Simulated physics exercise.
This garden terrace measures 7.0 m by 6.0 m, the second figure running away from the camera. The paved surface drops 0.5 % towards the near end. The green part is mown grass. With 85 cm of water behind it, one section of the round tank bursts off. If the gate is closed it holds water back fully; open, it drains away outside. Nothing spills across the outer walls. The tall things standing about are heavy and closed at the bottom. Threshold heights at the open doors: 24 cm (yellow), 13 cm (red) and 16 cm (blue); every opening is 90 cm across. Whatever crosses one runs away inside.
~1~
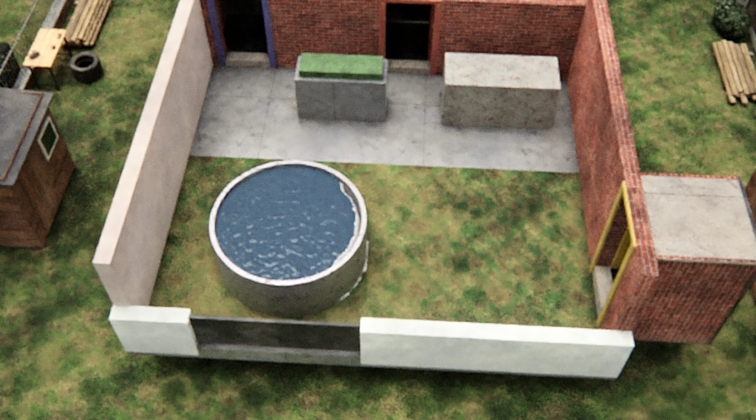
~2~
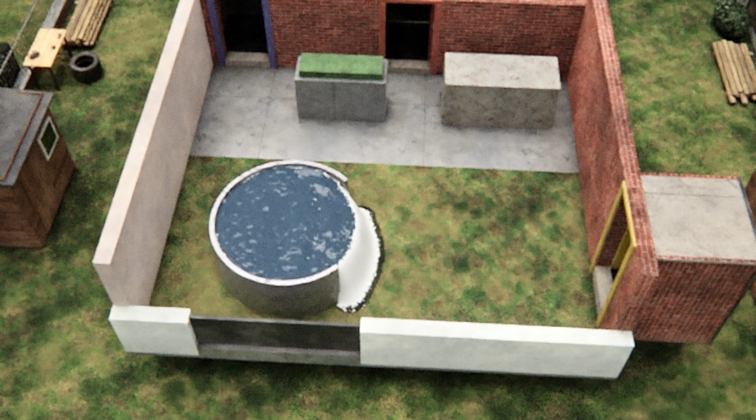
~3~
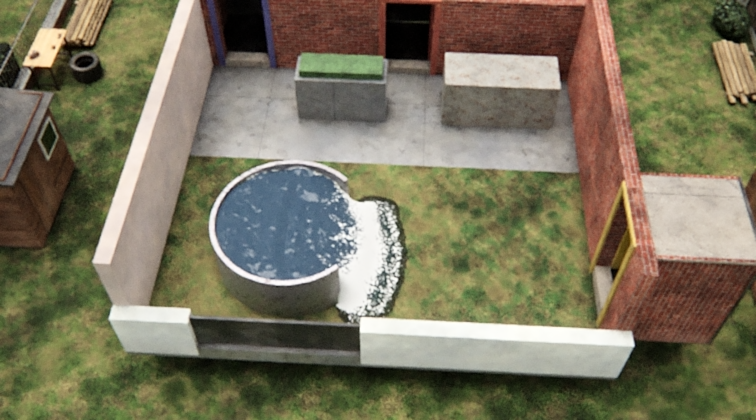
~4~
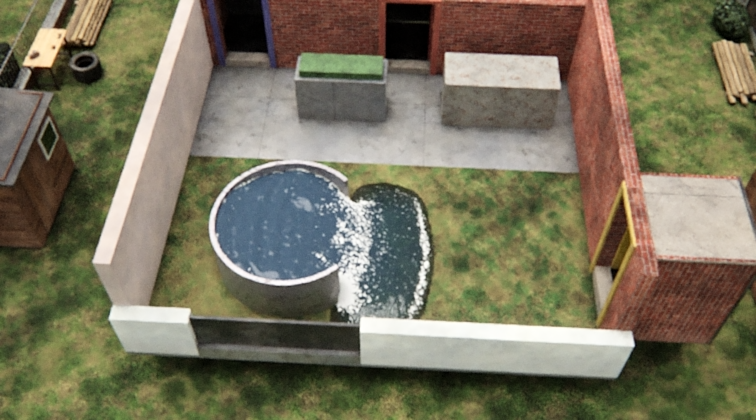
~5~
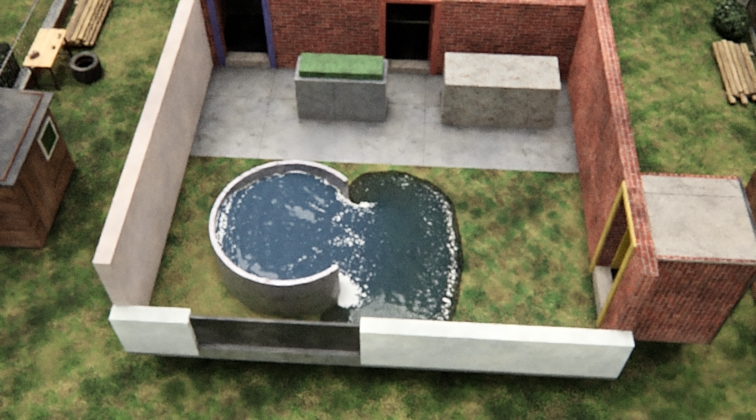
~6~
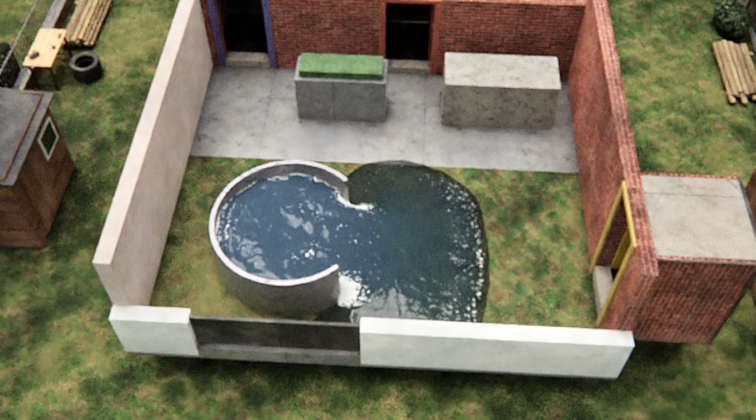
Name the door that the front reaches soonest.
It arrives first at the yellow door.
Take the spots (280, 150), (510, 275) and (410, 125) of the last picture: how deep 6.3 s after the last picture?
In that order: 6, 11 and 10 cm.
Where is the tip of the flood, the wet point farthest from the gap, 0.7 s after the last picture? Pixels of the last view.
Near (590, 354).
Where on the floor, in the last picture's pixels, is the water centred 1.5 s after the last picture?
Near (424, 256).
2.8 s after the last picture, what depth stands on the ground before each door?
In cm: Yellow 26, red 4, blue 0.
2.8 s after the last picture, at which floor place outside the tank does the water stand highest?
At about (567, 83).
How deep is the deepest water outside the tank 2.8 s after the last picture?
Roughly 32 cm.
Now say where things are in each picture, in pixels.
In the first frame, the round tank at (289, 222) is whole and still, 85 cm deep.
In the second frame, water pours out at (362, 247) and has run 1.0 m, to (344, 307); deepest outside 45 cm, 85 cm at the round tank's back.
In the third frame, water pours out at (362, 248) and has run 1.2 m, to (366, 322); deepest outside 50 cm, 85 cm at the round tank's back.
In the fourth frame, the front is at (396, 188), 1.6 m from the gap at (362, 249); 3.3 m2 of floor is under water; 83 cm left at the back of the round tank.
In the fifth frame, water pours out at (362, 250) and has run 1.9 m, to (427, 185); deepest outside 42 cm, 74 cm at the round tank's back.
In the sixth frame, the front is at (468, 194), 2.3 m from the gap at (362, 250); 7.4 m2 of floor is under water; 72 cm left at the back of the round tank.
A moment later water covers 45 % of the floor and is deepest (32 cm) near (371, 255); yellow door not reached, red door not reached, blue door not reached.
Soon after water covers 55 % of the floor and is deepest (48 cm) near (602, 355); yellow door reached 0.9 s after the last picture, red door not reached, blue door not reached.
Next water covers 60 % of the floor and is deepest (32 cm) near (567, 83); yellow door reached 0.9 s after the last picture, red door reached 2.3 s after the last picture, blue door not reached.
Later on water covers 90 % of the floor and is deepest (14 cm) near (390, 122); yellow door reached 0.9 s after the last picture, red door reached 2.3 s after the last picture, blue door reached 6.0 s after the last picture.
At the end water covers 100 % of the floor and is deepest (14 cm) near (156, 281); yellow door reached 0.9 s after the last picture, red door reached 2.3 s after the last picture, blue door reached 6.0 s after the last picture.
